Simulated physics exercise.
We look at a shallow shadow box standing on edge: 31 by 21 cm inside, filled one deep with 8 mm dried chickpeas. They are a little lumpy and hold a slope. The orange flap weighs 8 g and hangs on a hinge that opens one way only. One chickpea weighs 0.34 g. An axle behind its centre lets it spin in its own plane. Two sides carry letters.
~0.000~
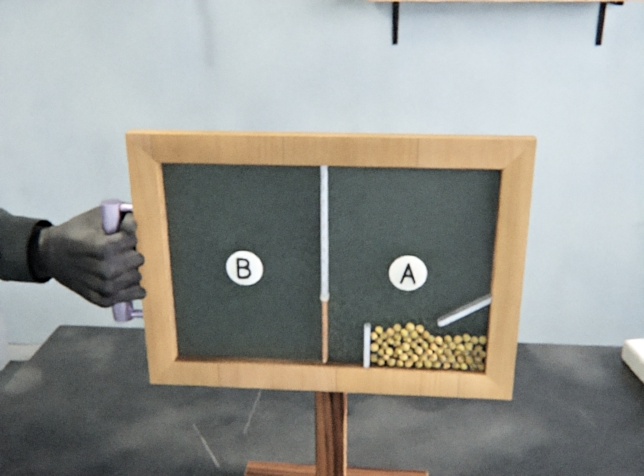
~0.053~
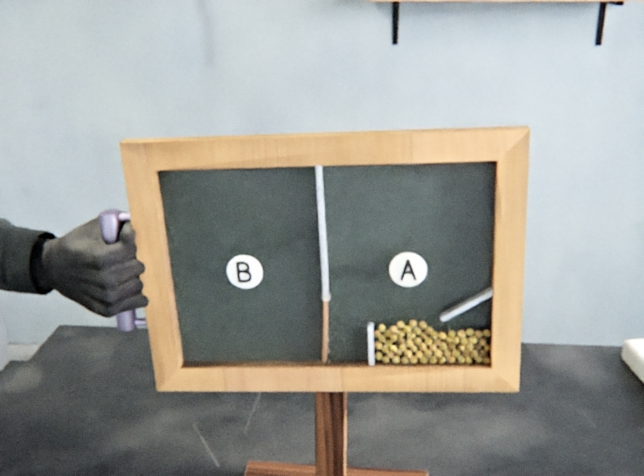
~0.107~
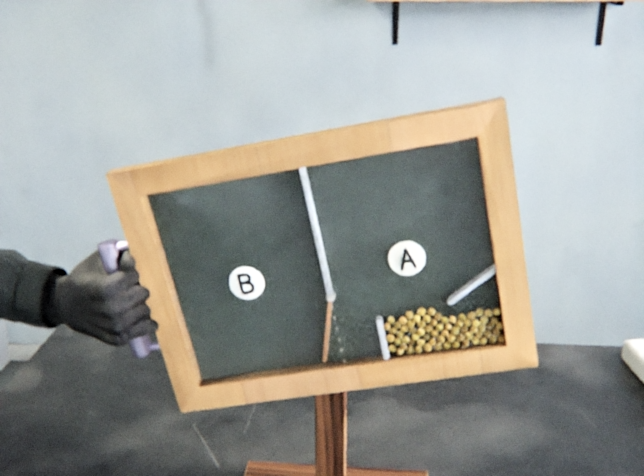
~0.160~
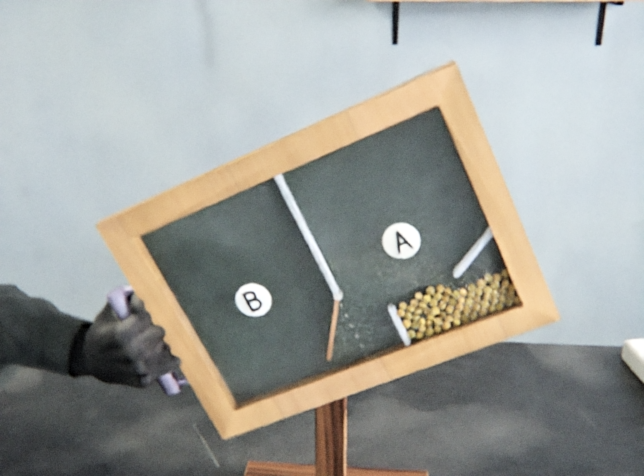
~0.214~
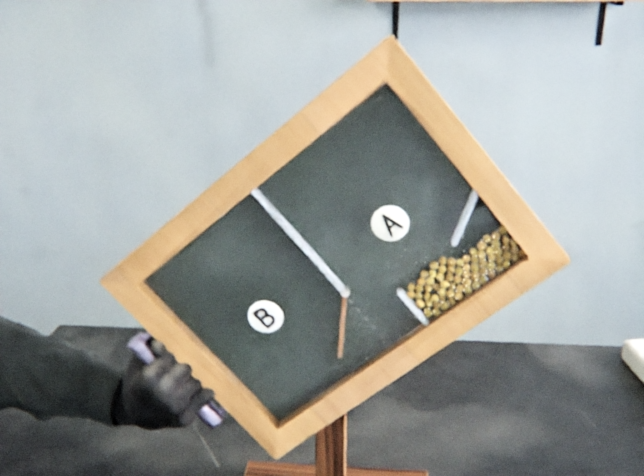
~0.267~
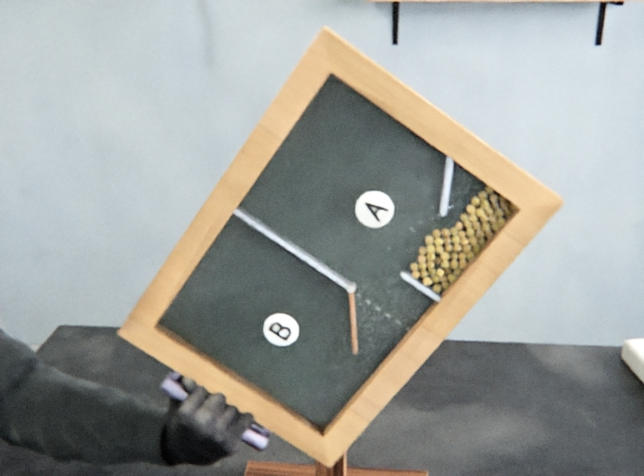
To begin with, a wood-framed box stands level, a gloved hand gripping its left side and yellowish chickpeas heaped at the lower right of section A. The hand pulls downward, turning the box steadily anticlockwise, while the orange flap swings from the divider and the chickpeas bunch against the frame's right-hand side.
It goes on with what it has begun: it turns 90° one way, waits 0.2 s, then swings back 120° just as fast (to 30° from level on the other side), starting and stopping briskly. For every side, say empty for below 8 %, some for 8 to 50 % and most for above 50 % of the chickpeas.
A most, B some.
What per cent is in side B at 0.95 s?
Some 35 per cent.
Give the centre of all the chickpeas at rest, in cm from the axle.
Some 3 cm left and 9 cm below.
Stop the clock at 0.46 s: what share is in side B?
About 0 per cent.
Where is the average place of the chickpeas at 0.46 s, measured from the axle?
Some 6 cm right and 7 cm above.
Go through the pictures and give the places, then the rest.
Level; about 70 chickpeas; chickpeas' middle (426, 349); highest (410, 327); orange flap (325, 296); A (408, 273), B (244, 268), in the first picture.
Turned 3° anticlockwise; chickpeas' middle (430, 345); highest (413, 324), in the second picture.
Turned 11° anticlockwise; chickpeas' middle (442, 331); highest (497, 312); wall ends (330, 292), (450, 301), (379, 320), in the third picture.
Turned 25° anticlockwise; chickpeas' middle (456, 305); highest (506, 274); orange flap (338, 295) tilted 7°, in the fourth picture.
Turned 40° anticlockwise; chickpeas' middle (463, 274); highest (503, 230), in the fifth picture.
Turned 55° anticlockwise; chickpeas' middle (461, 241); highest (490, 189); orange flap (351, 287) tilted 4°; A (375, 209), B (281, 330), in the sixth picture.
By 0.46 s, it stands 90° anticlockwise; the chickpeas' middle is 6 cm right of and 7 cm above the centre; A 100 %; orange flap open 80°.
By 0.95 s, it stands 29° anticlockwise; the chickpeas' middle is in line with and 6 cm below the centre; A 65 %, B 35 %; orange flap open 34°.
By 1.23 s, it stands 30° clockwise; the chickpeas' middle is 5 cm left of and 7 cm below the centre; A 60 %, B 40 %; orange flap open 19°.
At rest by 2.1 s, it stands 30° clockwise; A 60 %, B 40 %; orange flap open 19°.
